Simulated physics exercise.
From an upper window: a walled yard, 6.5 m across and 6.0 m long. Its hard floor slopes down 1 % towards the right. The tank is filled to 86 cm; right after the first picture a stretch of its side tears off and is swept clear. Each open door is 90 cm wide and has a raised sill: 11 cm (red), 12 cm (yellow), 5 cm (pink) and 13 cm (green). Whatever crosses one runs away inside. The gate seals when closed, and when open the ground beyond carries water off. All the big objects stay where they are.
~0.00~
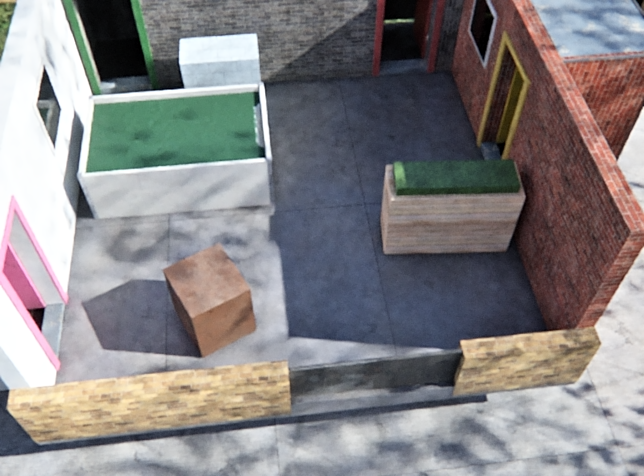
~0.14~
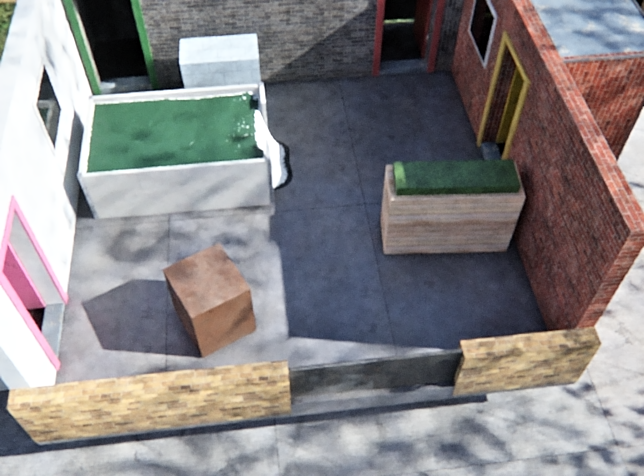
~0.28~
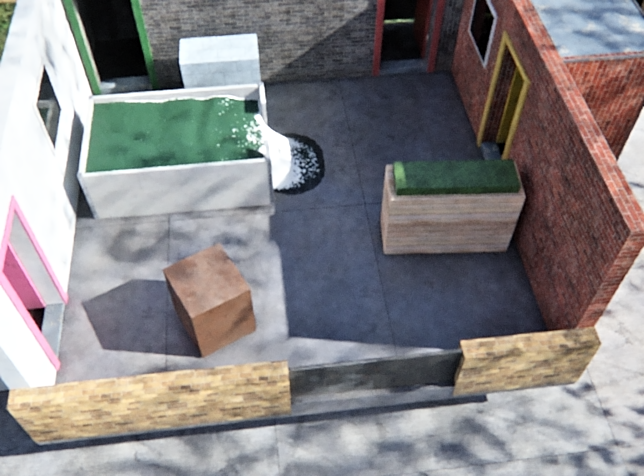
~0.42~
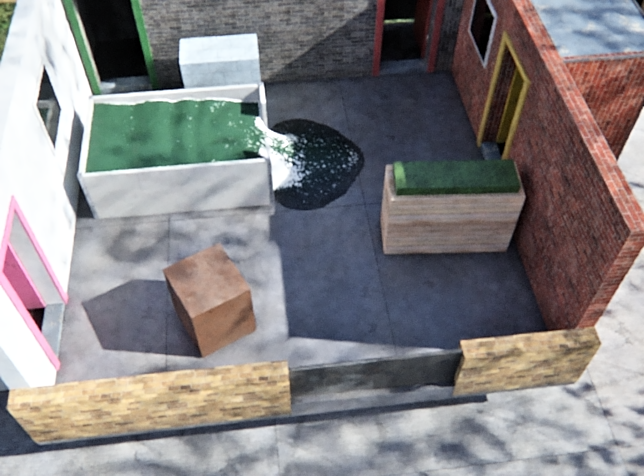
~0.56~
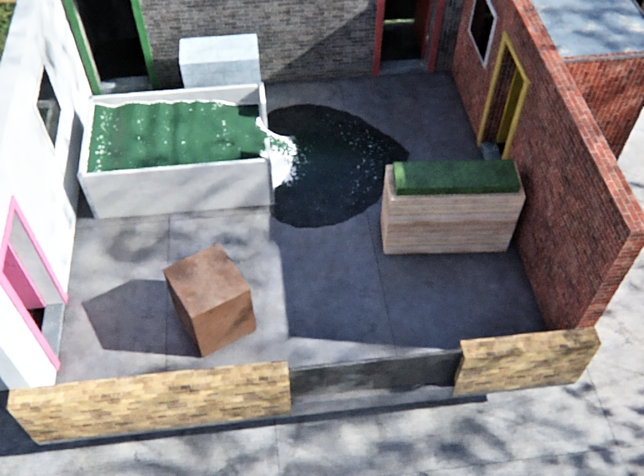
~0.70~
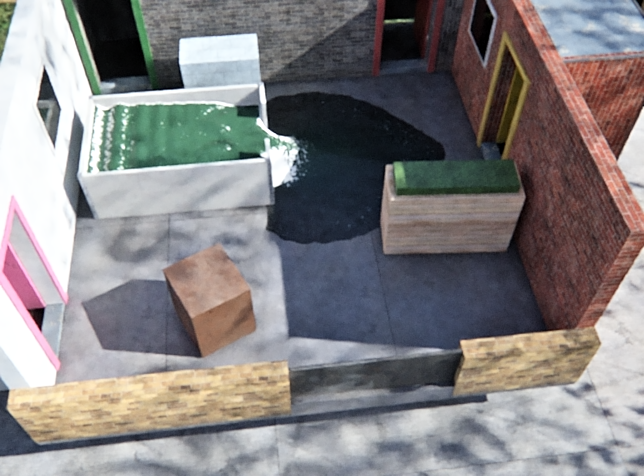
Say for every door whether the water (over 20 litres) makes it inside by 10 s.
Within that time: At the red door it passes the limit; at the yellow door it exceeds the limit; at the pink door it stays under the limit; at the green door it stays under the limit.
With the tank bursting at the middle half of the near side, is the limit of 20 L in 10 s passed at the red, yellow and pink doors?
Then: Red under, yellow below, pink above.
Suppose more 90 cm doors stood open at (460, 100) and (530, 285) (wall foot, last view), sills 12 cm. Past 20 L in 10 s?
In turn: Over, not over.
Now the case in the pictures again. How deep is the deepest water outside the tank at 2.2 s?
Roughly 45 cm.
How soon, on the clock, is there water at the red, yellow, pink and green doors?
Arrival: Red 1.1 s, yellow 0.9 s, pink 8.5 s, green 5.5 s.
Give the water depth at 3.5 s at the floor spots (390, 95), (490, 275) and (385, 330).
In that order: 19, 1 and 2 cm.
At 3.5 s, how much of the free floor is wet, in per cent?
Some 55 per cent of it.
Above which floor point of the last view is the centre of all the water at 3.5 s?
At about (306, 167).
After 1.4 s water covers 40 % of the floor and is deepest (48 cm) near (275, 163); red door 12 cm at the sill, 0 L in, yellow door 5 cm at the sill, 25 L in, pink door not reached, green door not reached.
After 2.2 s water covers 45 % of the floor and is deepest (45 cm) near (501, 204); red door 22 cm at the sill, 7 L in, yellow door 34 cm at the sill, 113 L in, pink door not reached, green door not reached.
After 3.5 s water covers 55 % of the floor and is deepest (29 cm) near (455, 208); red door 19 cm at the sill, 72 L in, yellow door 25 cm at the sill, 228 L in, pink door not reached, green door not reached.
After 6.0 s water covers 70 % of the floor and is deepest (26 cm) near (454, 78); red door 19 cm at the sill, 119 L in, yellow door 21 cm at the sill, 323 L in, pink door not reached, green door 2 cm at the sill, 0 L in.
After 10.0 s water covers 90 % of the floor and is deepest (18 cm) near (485, 162); red door 15 cm at the sill, 189 L in, yellow door 17 cm at the sill, 398 L in, pink door 2 cm at the sill, 0 L in, green door 10 cm at the sill, 0 L in.
